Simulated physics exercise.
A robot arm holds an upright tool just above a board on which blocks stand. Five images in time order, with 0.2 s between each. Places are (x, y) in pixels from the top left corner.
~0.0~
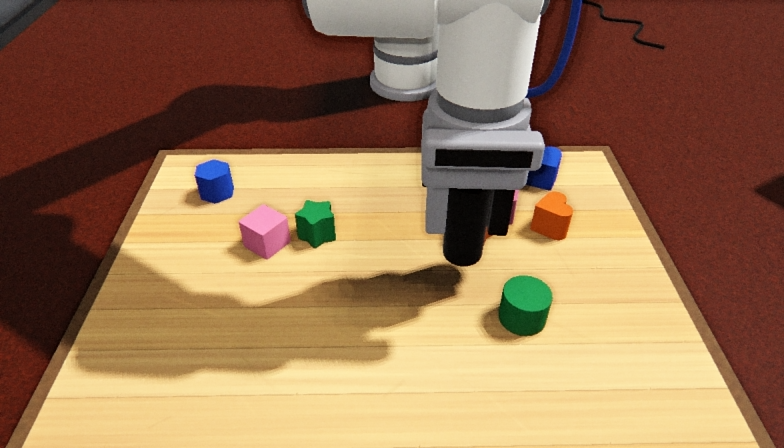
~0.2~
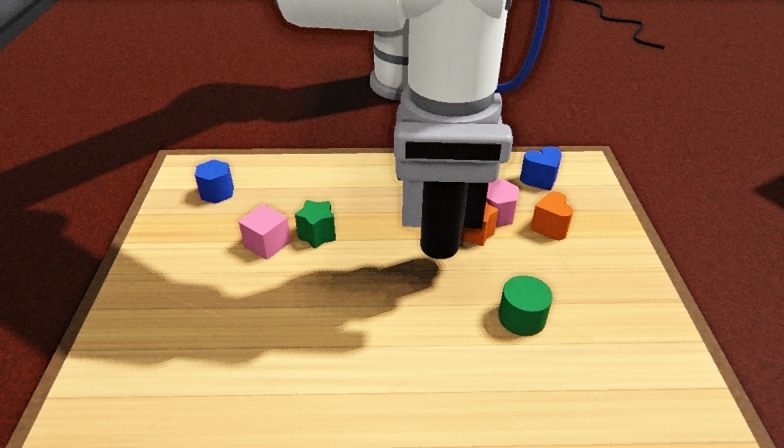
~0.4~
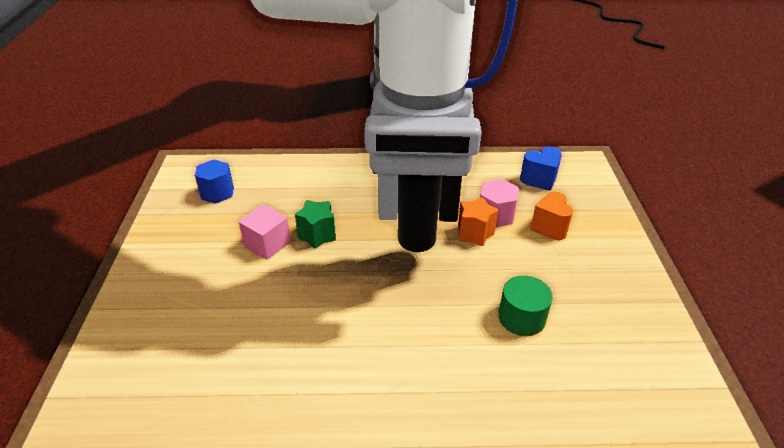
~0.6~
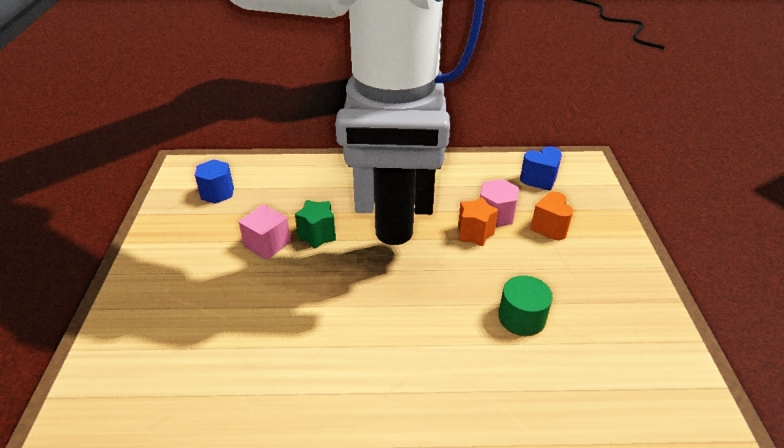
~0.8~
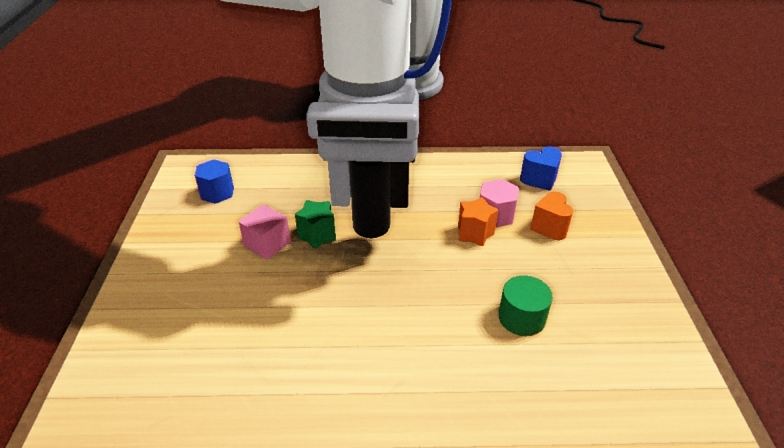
The video shows a robot arm holding a dark upright tool above a wooden board of small colored blocks. The arm moves steadily left, from near the orange blocks toward the green star, while the blocks stay still.
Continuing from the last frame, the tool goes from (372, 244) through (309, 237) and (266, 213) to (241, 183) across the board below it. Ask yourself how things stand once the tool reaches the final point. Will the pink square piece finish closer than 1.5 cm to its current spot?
My answer is no.
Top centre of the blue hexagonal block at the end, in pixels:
The blue hexagonal block ends near (190, 157).
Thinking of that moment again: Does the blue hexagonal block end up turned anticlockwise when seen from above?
Going by the path, yes.
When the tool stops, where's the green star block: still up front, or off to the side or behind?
Looking at the end of the path, the green star block is still being driven ahead.
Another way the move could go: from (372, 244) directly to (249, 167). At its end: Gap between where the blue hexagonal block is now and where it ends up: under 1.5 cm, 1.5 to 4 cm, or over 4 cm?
Overall it shifts less than 1.5 cm.
What follows on the original path. One third of the way, tool at (306, 220); pink square piece at (242, 217), turned 35° anticlockwise; green star block at (279, 199), turned 40° clockwise.
Two thirds of the way, tool at (262, 196); pink square piece at (237, 213), turned 70° anticlockwise; green star block at (244, 175), turned 60° clockwise.
At the end, tool at (237, 167); blue hexagonal block at (190, 157), turned 80° anticlockwise; pink square piece at (237, 213), turned 70° anticlockwise; green star block at (223, 146), turned 65° clockwise.
